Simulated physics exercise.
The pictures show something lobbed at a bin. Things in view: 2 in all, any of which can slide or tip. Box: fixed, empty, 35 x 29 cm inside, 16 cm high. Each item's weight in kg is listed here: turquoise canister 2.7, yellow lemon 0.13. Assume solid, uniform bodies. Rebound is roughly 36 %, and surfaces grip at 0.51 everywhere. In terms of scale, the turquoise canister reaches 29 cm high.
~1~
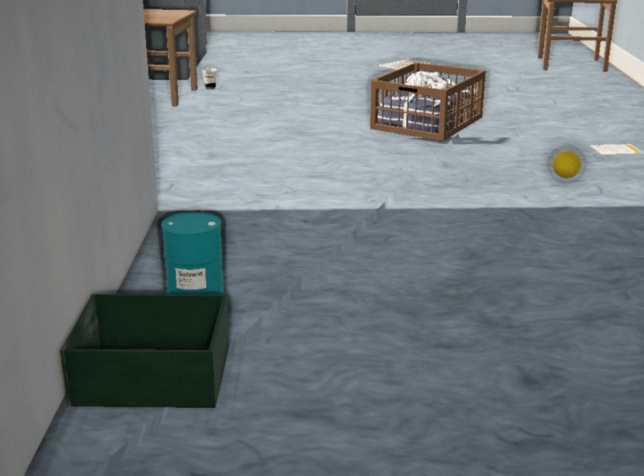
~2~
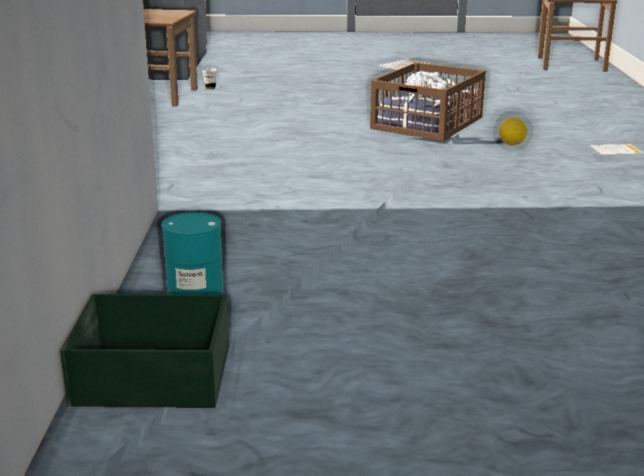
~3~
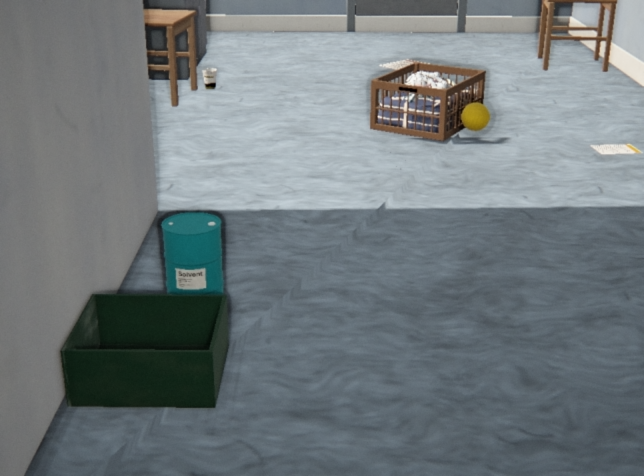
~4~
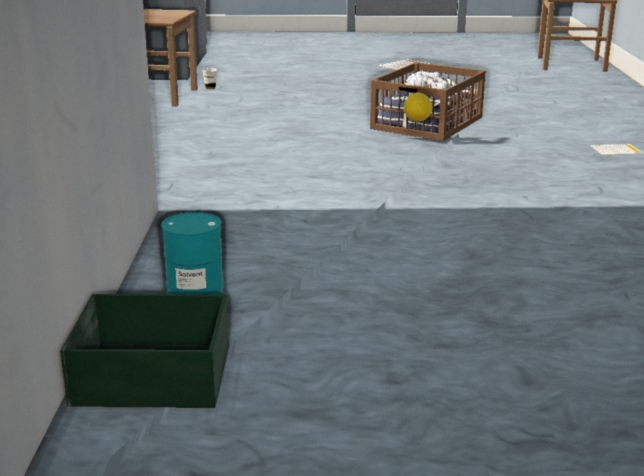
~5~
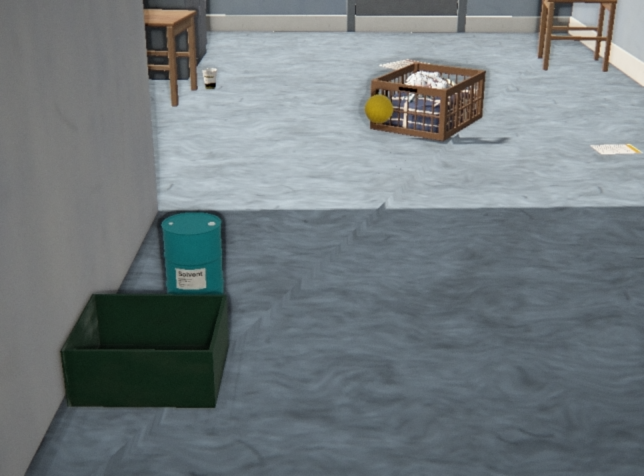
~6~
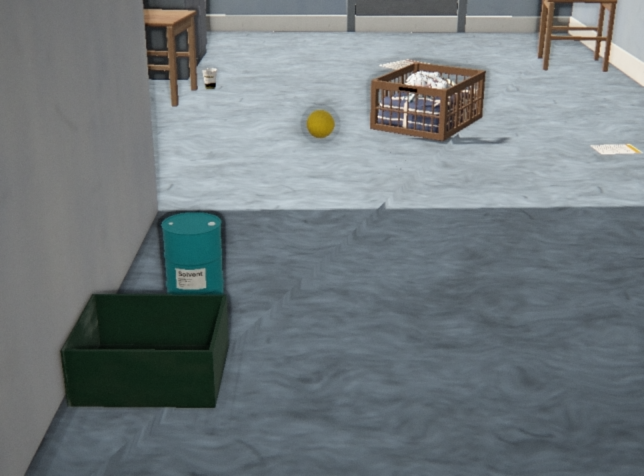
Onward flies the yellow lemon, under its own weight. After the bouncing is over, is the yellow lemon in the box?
It rests within the box.
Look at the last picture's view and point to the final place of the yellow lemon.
At about (185, 367).
Then, 0.10 s on from there, 22 cm from the box's middle; yellow lemon near (226, 180).
Then, 0.30 s on from there, lemon inside the box; yellow lemon near (107, 365).
Then, 0.40 s on from there, lemon inside the box; yellow lemon near (146, 352).
Then, 0.60 s on from there, lemon inside the box; yellow lemon near (202, 366).
In the end, lemon inside the box; turquoise canister under 10 cm from the start. At the end, from the last picture's camera, yellow lemon near (185, 367).
